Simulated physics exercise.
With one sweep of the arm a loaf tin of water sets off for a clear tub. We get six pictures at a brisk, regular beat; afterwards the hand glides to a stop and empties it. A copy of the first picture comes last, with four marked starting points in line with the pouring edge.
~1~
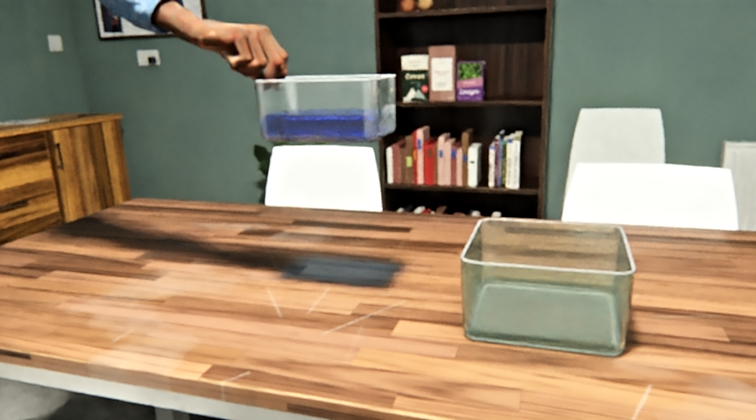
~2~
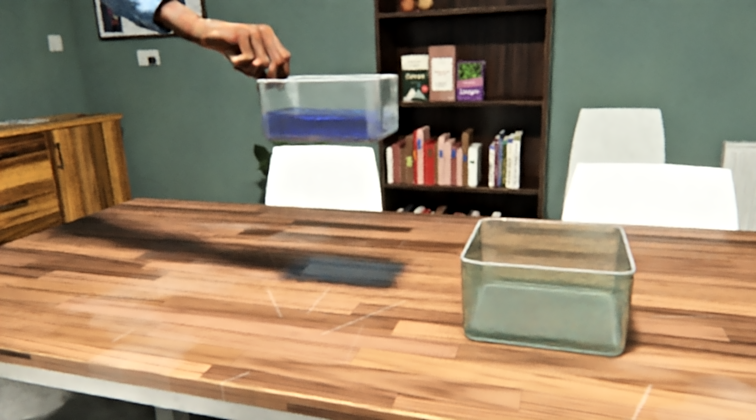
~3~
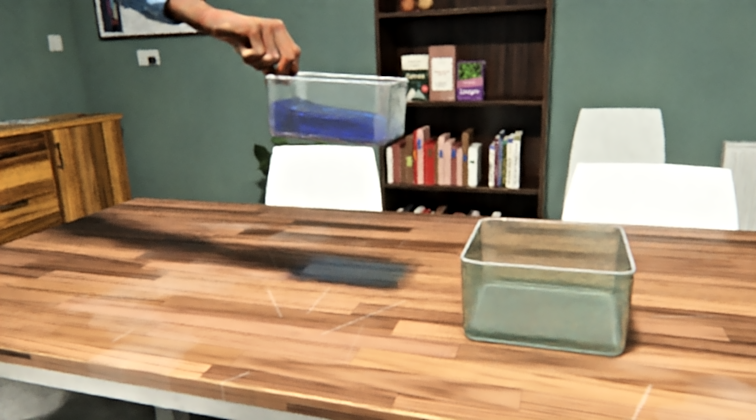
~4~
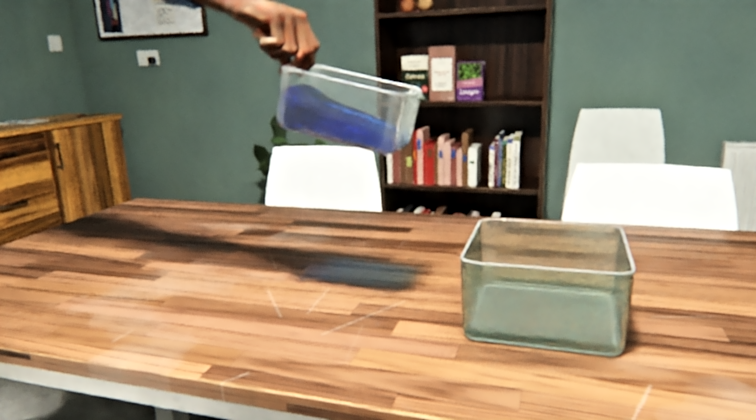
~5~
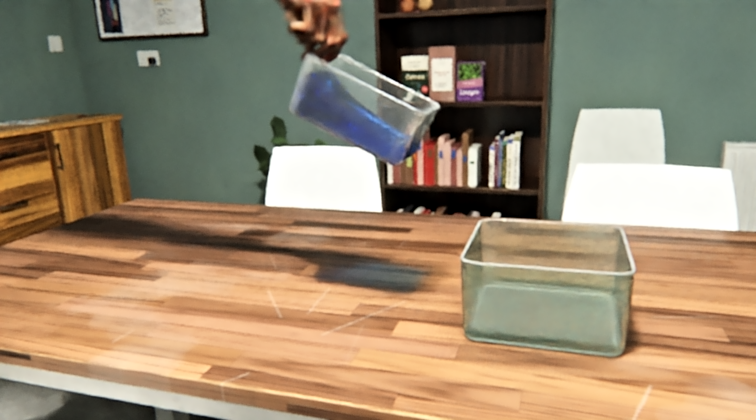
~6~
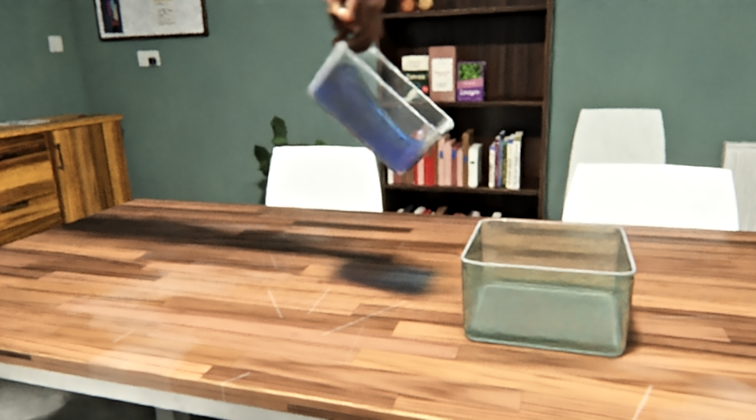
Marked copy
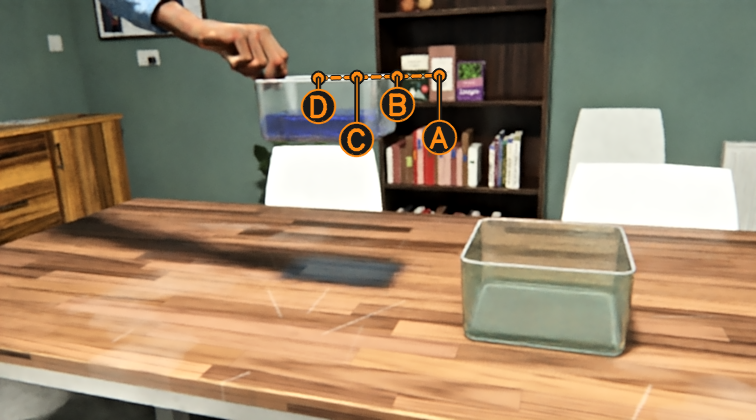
In a room with green walls, a fixed camera looks slightly down across a striped wooden table. A clear rectangular container of blue liquid is held by a hand above the table's left half, with an empty clear tub to the right and white chairs and a dark bookcase behind. The hand first holds the container nearly level, then swings it rightward, tilting its right end steeply downward as the liquid shifts inside.
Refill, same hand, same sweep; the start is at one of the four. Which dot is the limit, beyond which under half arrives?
Go for C.
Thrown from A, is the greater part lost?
No.
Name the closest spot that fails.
The answer is D.
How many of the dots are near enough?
Three.
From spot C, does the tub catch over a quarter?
Yes.
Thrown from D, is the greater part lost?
Yes.
On the marked copy, A at (439, 75); B at (397, 76); C at (356, 77); D at (318, 78).
For spot A, about 72 % lands in the tub, 2 % falls short and 26 % goes beside or beyond.
For spot B, about 92 % lands in the tub, 5 % falls short and 3 % goes beside or beyond.
For spot C, about 69 % lands in the tub, 22 % falls short and 9 % goes beside or beyond.
For spot D, about 29 % lands in the tub, 65 % falls short and 7 % goes beside or beyond.
